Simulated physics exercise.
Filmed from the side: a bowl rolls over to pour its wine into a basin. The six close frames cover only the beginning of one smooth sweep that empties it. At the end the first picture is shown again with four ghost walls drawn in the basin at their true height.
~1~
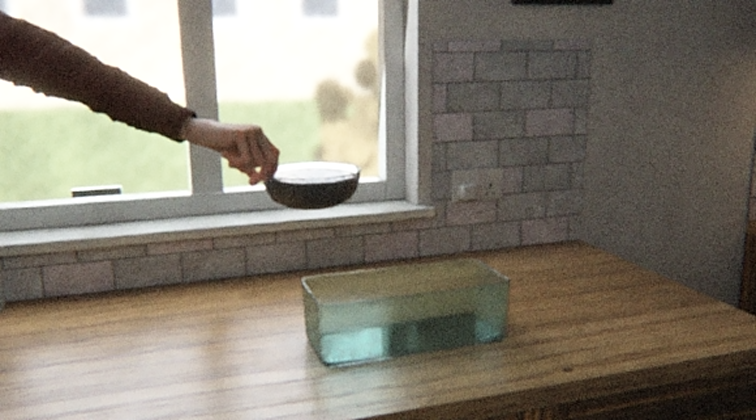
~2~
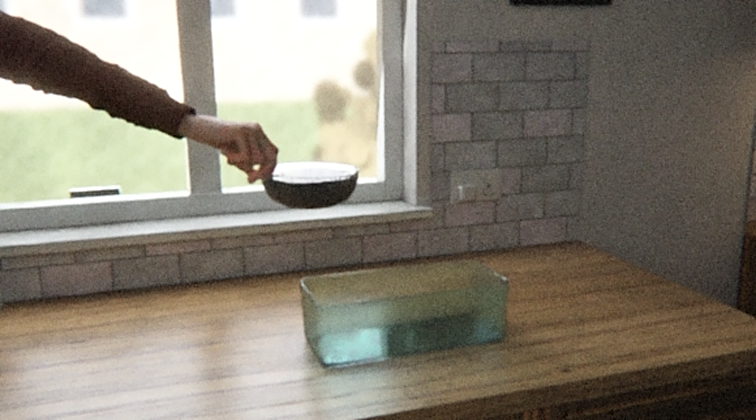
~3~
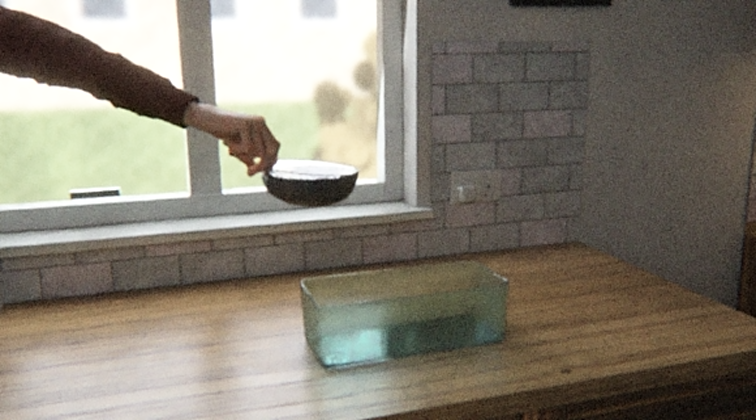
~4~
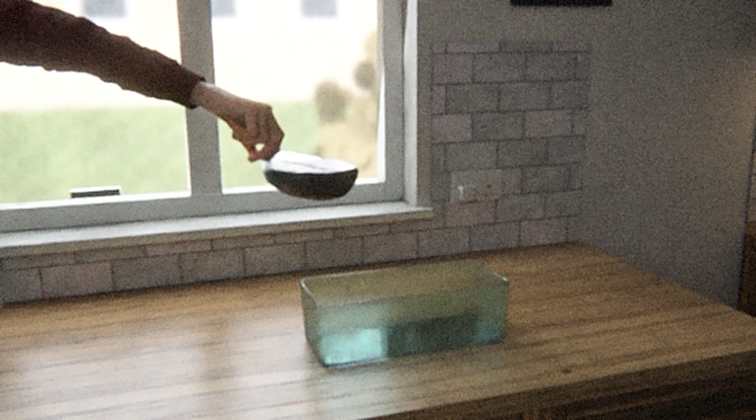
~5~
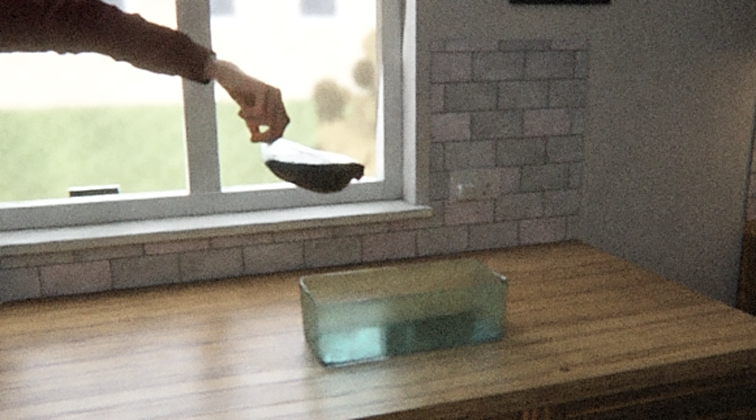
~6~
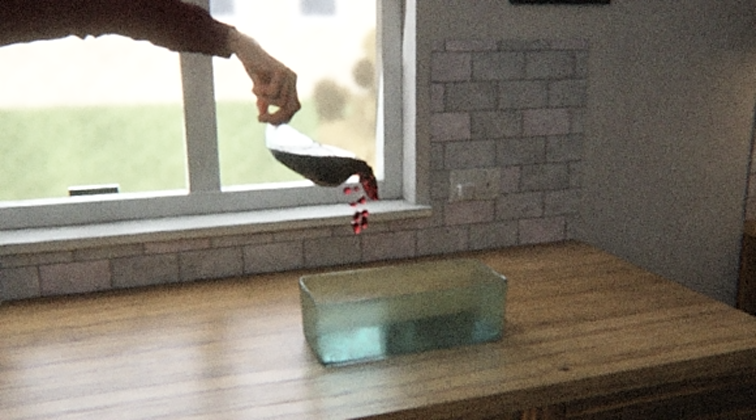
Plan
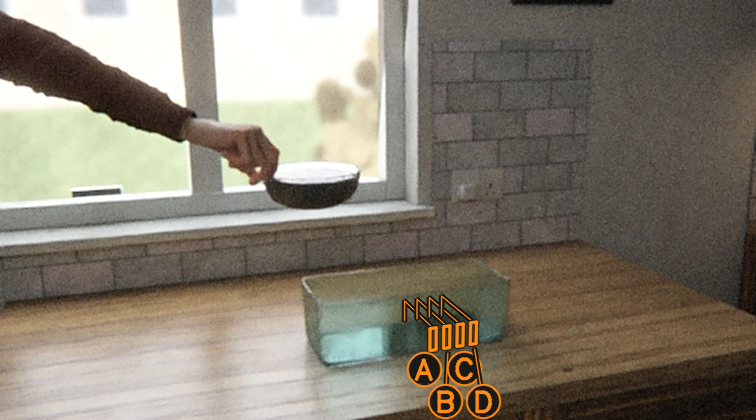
On a wooden counter by a bright window, a glass basin sat still while a hand above it held a dark bowl level, then gradually tipped it rightward until red wine poured over its lip.
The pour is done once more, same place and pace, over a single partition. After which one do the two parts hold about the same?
Place B.
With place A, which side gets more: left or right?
The right side.
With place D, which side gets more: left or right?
More ends on the left.
On the marked copy, A at (434, 354); B at (447, 352); C at (461, 350); D at (474, 348).
Choosing A, about 25 % ends left of the wall and 73 % right of it.
Choosing B, about 48 % ends left of the wall and 50 % right of it; 3 % is lost outside.
Choosing C, about 81 % ends left of the wall and 17 % right of it; 3 % is lost outside.
Choosing D, about 91 % ends left of the wall and 7 % right of it.
